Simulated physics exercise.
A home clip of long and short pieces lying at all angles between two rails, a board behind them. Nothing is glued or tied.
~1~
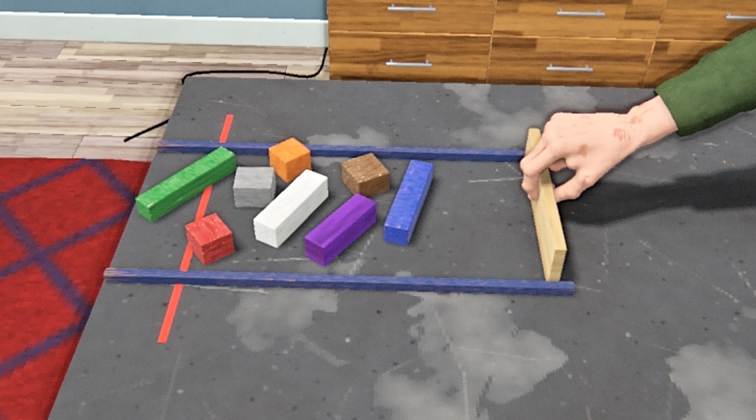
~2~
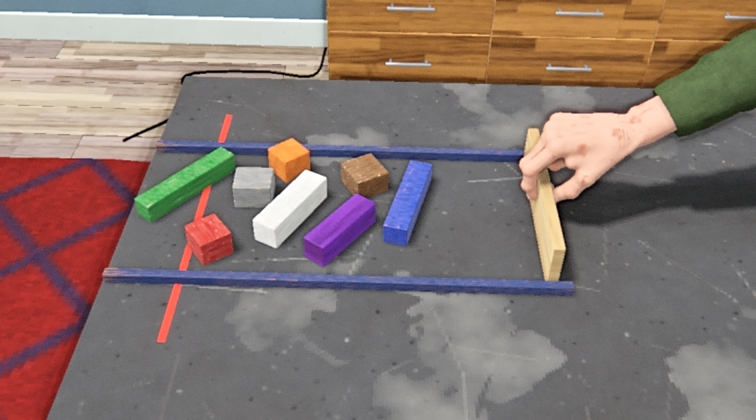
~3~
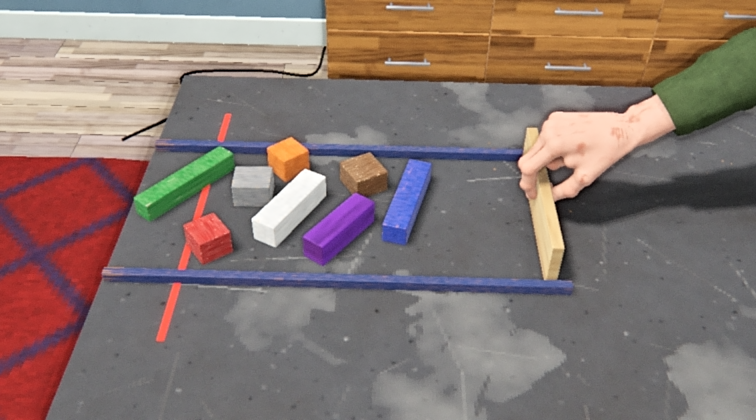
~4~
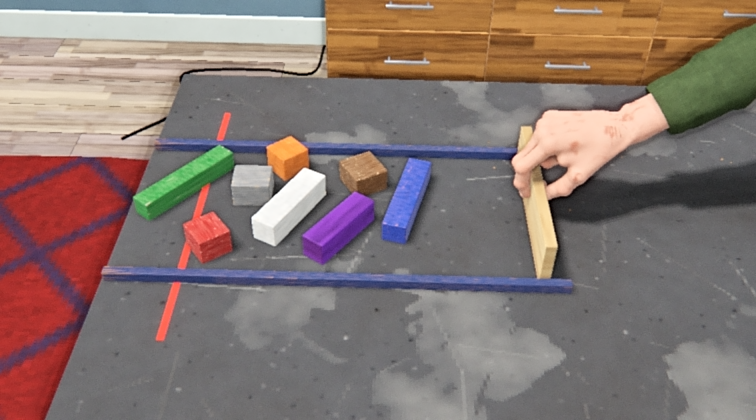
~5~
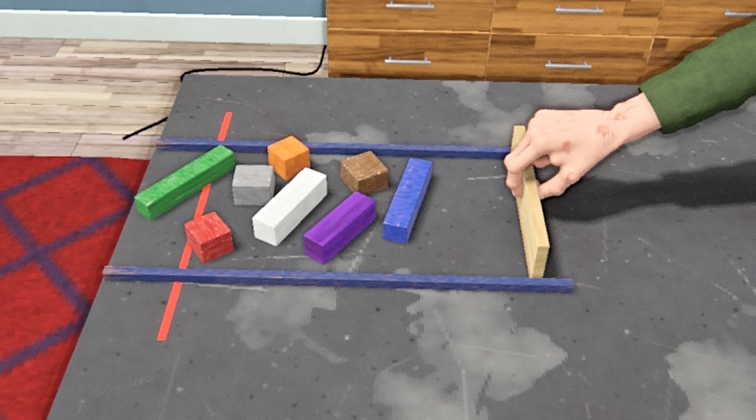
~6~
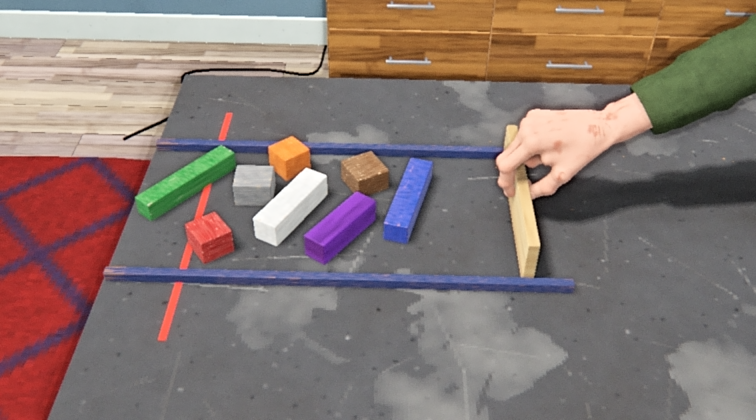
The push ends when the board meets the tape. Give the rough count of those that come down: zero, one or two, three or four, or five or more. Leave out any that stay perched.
The number that fall off is three or four.
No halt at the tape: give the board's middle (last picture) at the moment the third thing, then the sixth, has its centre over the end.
First at (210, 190), next at (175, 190).
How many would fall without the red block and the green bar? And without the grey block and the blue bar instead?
It would be 2 and 1.
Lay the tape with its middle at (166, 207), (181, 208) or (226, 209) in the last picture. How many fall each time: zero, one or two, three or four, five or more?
One after another: At least five; at least five; just one or two.
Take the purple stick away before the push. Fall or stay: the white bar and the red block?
The white bar stays on; the red block survives.
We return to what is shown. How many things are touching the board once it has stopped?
The number is 1.
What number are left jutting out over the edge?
The number is 2.
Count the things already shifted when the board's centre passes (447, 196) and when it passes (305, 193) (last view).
0 and 8.
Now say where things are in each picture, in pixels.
The first frame shows green bar (188, 183); red block (210, 239); grey block (255, 187); board (543, 201); tape (202, 210).
The second frame shows red block (209, 239); white bar (292, 208).
The third frame shows grey block (253, 187); board (541, 200).
The fourth frame shows green bar (186, 181); purple stick (339, 227).
The fifth frame shows red block (209, 237); orange block (289, 158).
The sixth frame shows green bar (188, 182); red block (210, 238); grey block (255, 186); board (519, 198); tape (201, 208).
Soon after, none off yet; green bar at rest near (188, 182); red block at rest near (210, 238); grey block at rest near (255, 186).
After that, none off yet; green bar at rest near (188, 182); red block at rest near (210, 238); grey block moving near (245, 184).
And then, none off yet; green bar displaced a little near (138, 178); red block displaced about its own width near (161, 249); grey block displaced well along near (166, 179).
In the end, the number that fall off is three or four; gone, orange block, grey block and green bar.
